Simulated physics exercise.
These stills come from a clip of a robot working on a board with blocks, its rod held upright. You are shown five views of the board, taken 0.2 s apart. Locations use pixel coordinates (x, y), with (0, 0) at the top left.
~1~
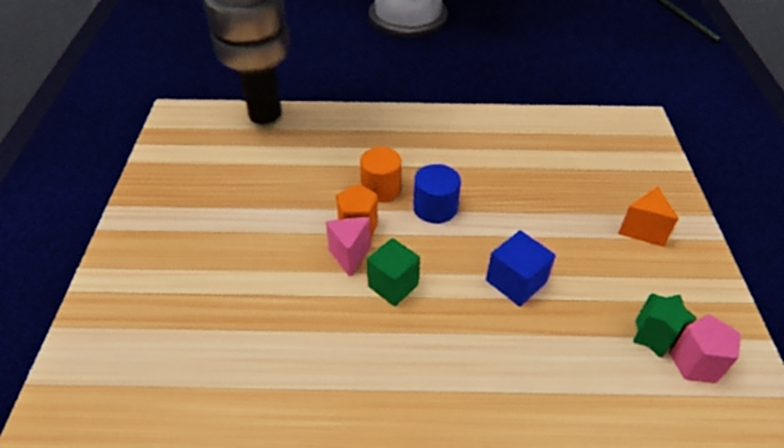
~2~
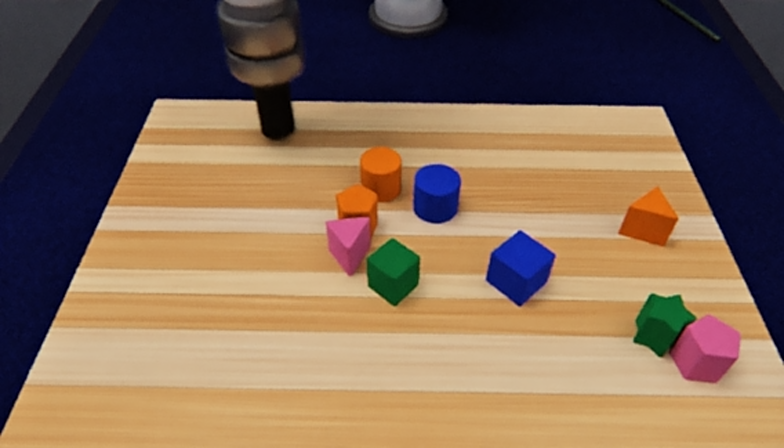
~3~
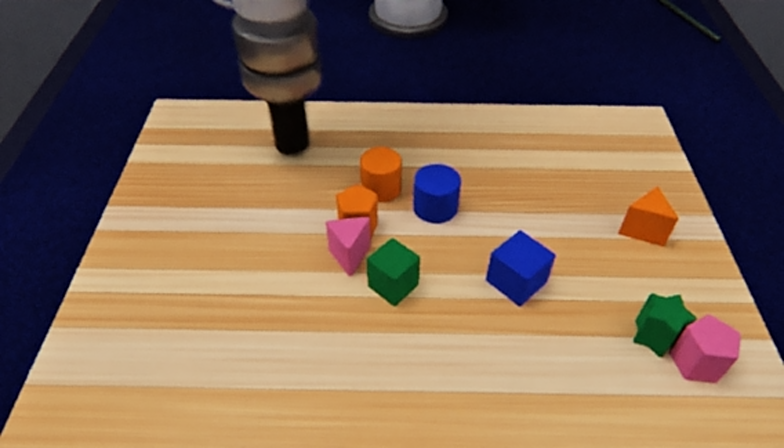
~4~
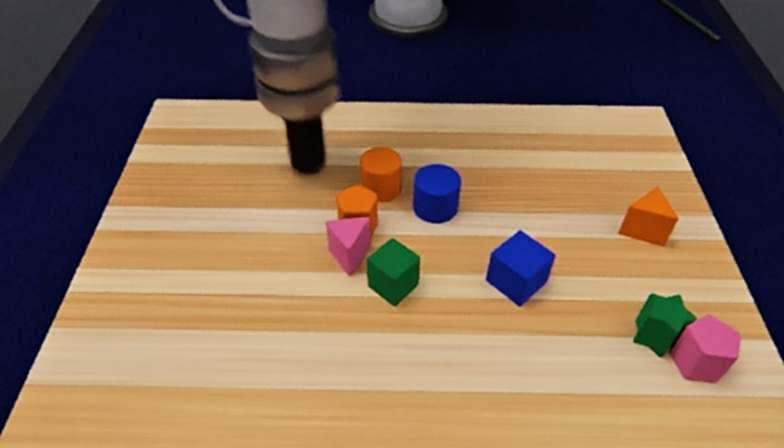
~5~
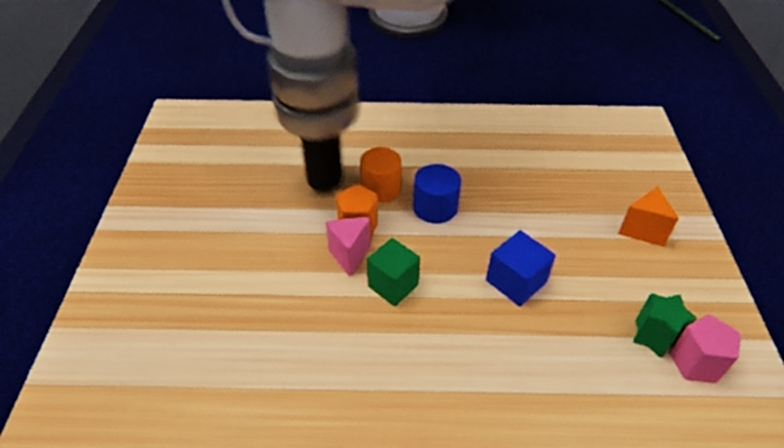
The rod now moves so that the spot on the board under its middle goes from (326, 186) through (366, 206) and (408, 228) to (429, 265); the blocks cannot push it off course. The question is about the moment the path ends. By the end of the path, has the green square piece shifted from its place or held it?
That block stands still.
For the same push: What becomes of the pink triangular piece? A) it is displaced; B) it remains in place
Correct choice: A.
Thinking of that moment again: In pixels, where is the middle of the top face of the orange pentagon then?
That would be at about pixel (382, 222).
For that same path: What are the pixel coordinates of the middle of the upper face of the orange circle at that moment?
Around pixel (402, 160).
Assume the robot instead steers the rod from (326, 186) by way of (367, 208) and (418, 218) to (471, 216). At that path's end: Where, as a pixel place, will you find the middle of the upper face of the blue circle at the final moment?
Close to (499, 164).
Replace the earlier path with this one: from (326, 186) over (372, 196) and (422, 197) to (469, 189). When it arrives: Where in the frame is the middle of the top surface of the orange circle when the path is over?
In the picture, it is at (465, 134).
What follows on the original path. One third of the way, rod (367, 198); pink triangular piece (347, 231); orange pentagon (364, 205), turned 25° clockwise; orange circle (399, 160).
Two thirds of the way, rod (409, 220); pink triangular piece (345, 236), turned 40° clockwise; orange pentagon (381, 220), turned 70° clockwise; orange circle (402, 160); blue circle (441, 178).
At the end, rod (430, 258); pink triangular piece (344, 236), turned 45° clockwise; orange pentagon (382, 222), turned 85° clockwise; orange circle (402, 160); green square piece still; blue circle (441, 178).
